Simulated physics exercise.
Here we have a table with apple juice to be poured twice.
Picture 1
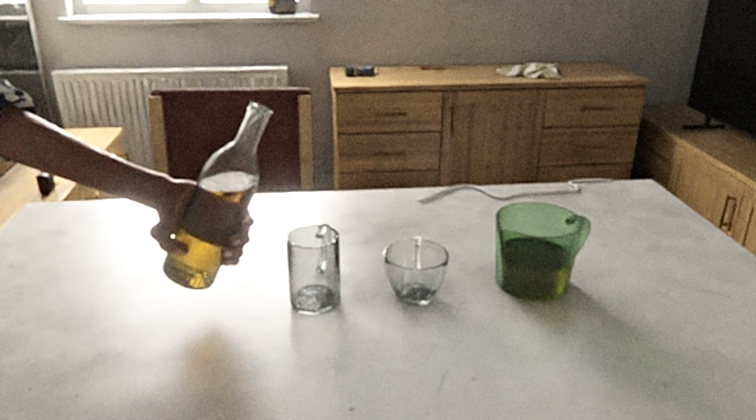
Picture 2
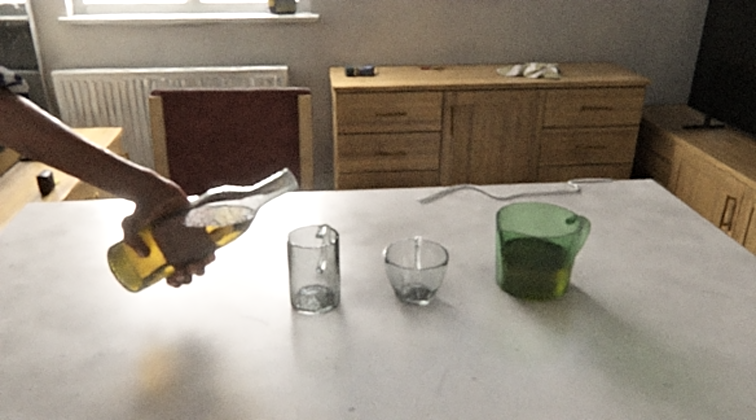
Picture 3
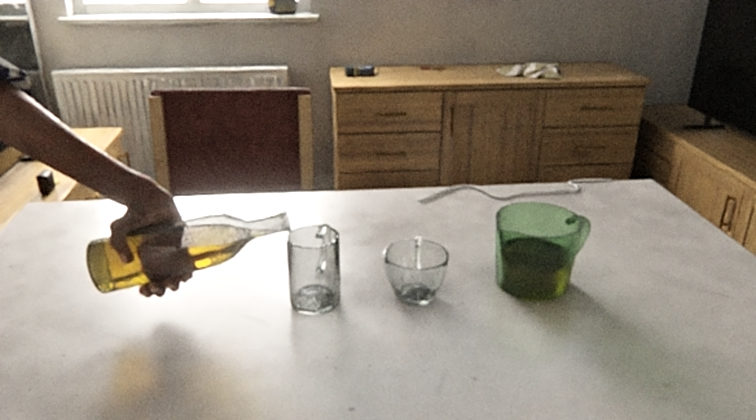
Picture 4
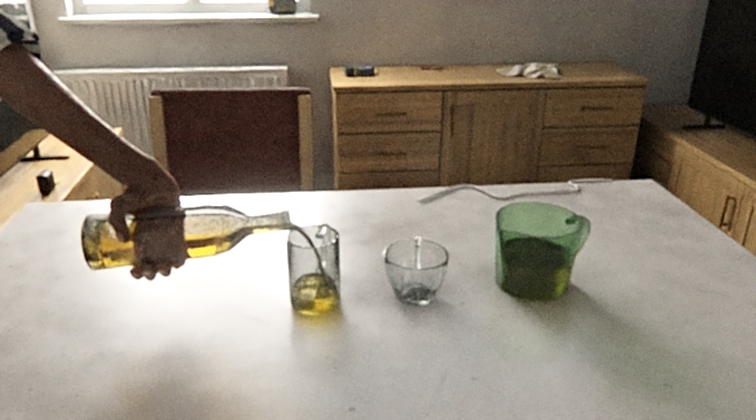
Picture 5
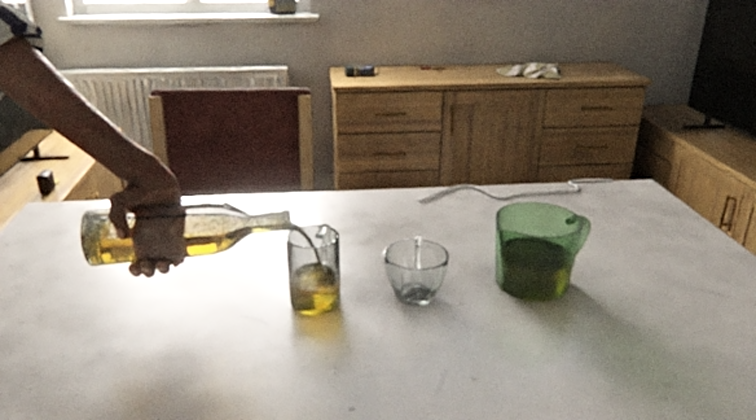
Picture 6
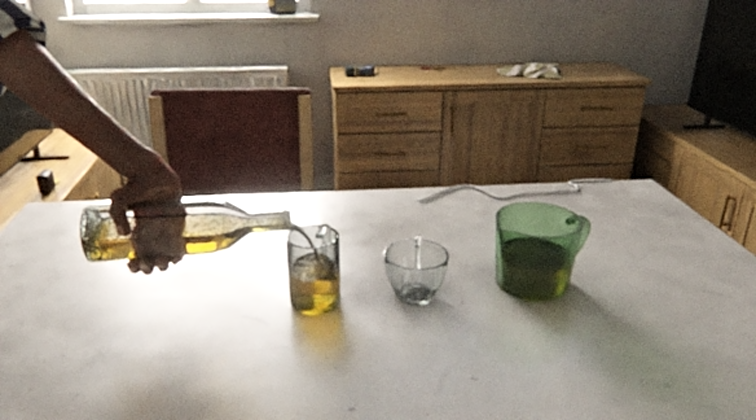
A hand lifted a bottle of yellow liquid, tipped it to the right over a clear glass mug and poured in a stream, partly filling it, while the small cup and green jug stayed still.
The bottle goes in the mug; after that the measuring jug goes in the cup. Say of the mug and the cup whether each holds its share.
The mug overflows; the cup overflows.
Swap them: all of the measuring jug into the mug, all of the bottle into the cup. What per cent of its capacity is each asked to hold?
First 110 %, second 210 %.
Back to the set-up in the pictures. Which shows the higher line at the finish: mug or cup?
In the mug on the left.
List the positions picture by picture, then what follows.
In the first picture, the bottle is picked up; bottle (224, 193) tipped 25° with all of its load; measuring jug (536, 249) about half full; mug (314, 267) empty; cup (416, 273) empty.
In the second picture, the bottle leans over the mug; bottle (210, 224) tipped 60° with all of its load; mug (314, 267) empty.
In the third picture, the bottle leans over the mug; bottle (197, 243) tipped 75° with all of its load; mug (314, 267) empty.
In the fourth picture, the apple juice is flowing; bottle (195, 231) tipped 85° with nearly all of its load; mug nearly empty, surface at (315, 288).
In the fifth picture, the apple juice is flowing; bottle (194, 228) tipped 85° with about three quarters of its load; cup (416, 273) empty.
In the sixth picture, the apple juice is flowing; bottle (194, 226) tipped 90° with about three quarters of its load; measuring jug about half full, surface at (535, 254); mug about half full, surface at (314, 269); cup (416, 273) empty.
Next, the mug is full to the brim with a puddle round it.
Finally, the mug is full to the brim with a puddle round it; the cup is full to the brim with a puddle round it.
